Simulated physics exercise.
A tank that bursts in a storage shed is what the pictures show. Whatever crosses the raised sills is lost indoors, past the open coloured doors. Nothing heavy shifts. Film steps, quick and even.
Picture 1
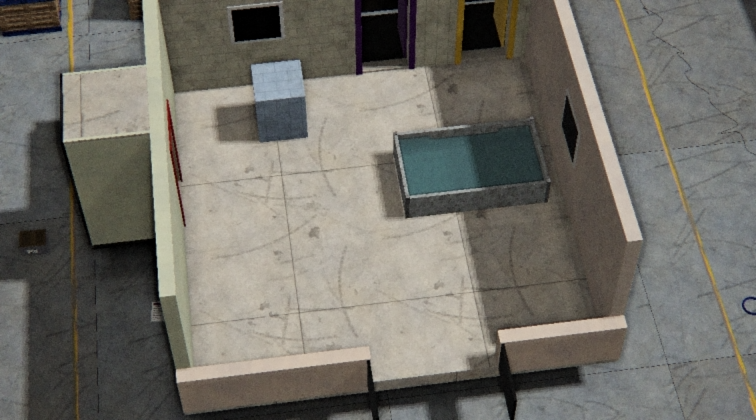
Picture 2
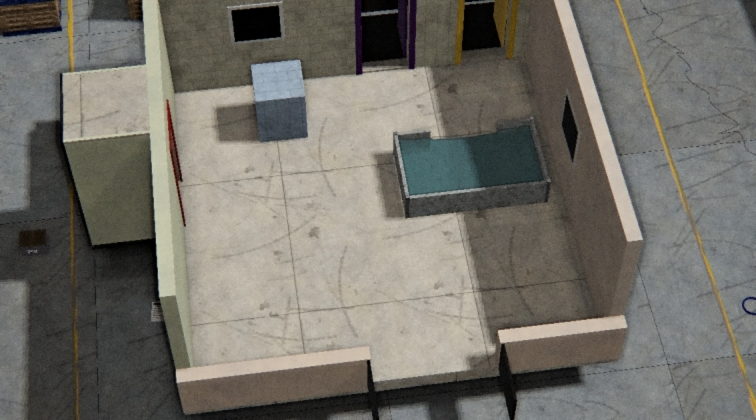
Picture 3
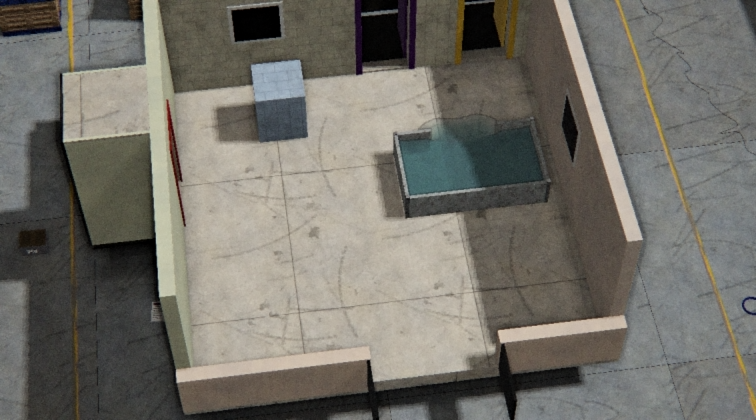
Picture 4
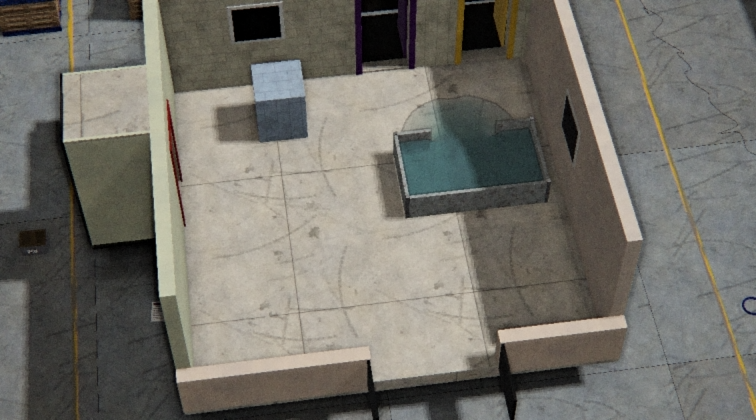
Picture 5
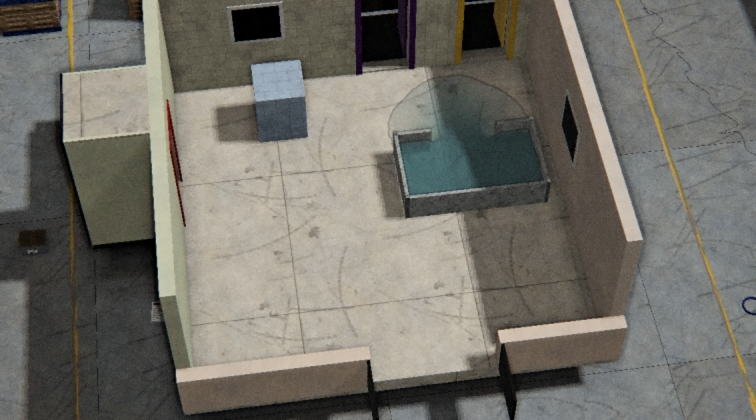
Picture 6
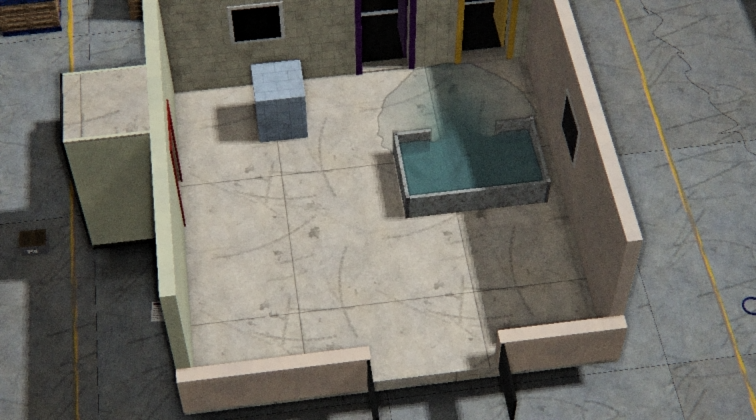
Water pouring through a gap in the far side of a rectangular tank, spreading across the shed floor toward the back wall.
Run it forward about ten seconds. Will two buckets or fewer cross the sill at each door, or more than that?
Result: The yellow door will allow in an excess. The red door will allow in no excess. The purple door will allow in an excess.
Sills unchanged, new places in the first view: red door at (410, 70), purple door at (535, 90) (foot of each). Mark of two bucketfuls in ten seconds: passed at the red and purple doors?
Lab note - red door overshoots, purple door overshoots.
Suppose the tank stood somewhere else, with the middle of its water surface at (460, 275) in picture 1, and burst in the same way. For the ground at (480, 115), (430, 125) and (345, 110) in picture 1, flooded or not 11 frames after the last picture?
Spot by spot, in the order asked: Swamped, swamped, swamped.
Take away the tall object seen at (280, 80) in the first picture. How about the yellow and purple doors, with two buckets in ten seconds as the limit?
As I see it, the yellow doorway tops the limit, and the purple doorway tops the limit.
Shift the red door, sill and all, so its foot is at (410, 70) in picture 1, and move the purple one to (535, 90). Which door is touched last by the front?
I'd go with the one in purple.
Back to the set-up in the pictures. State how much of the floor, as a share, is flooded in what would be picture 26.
Some 25 per cent.
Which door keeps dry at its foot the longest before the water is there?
I pick the red one.
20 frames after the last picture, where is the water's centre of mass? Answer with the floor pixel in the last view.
I'd say near (442, 134).
A moment on, water covers 15 % of the floor; the yellow door over two buckets in, the red door not reached, the purple door under two buckets in.
Next, water covers 15 % of the floor; the yellow door far over two buckets in, the red door not reached, the purple door over two buckets in.
Then, water covers 25 % of the floor; the yellow door far over two buckets in, the red door not reached, the purple door far over two buckets in.
Later, water covers 45 % of the floor; the yellow door far over two buckets in, the red door wet at the sill, nothing in, the purple door far over two buckets in.
In the end, water covers 75 % of the floor; the yellow door far over two buckets in, the red door wet at the sill, nothing in, the purple door far over two buckets in.
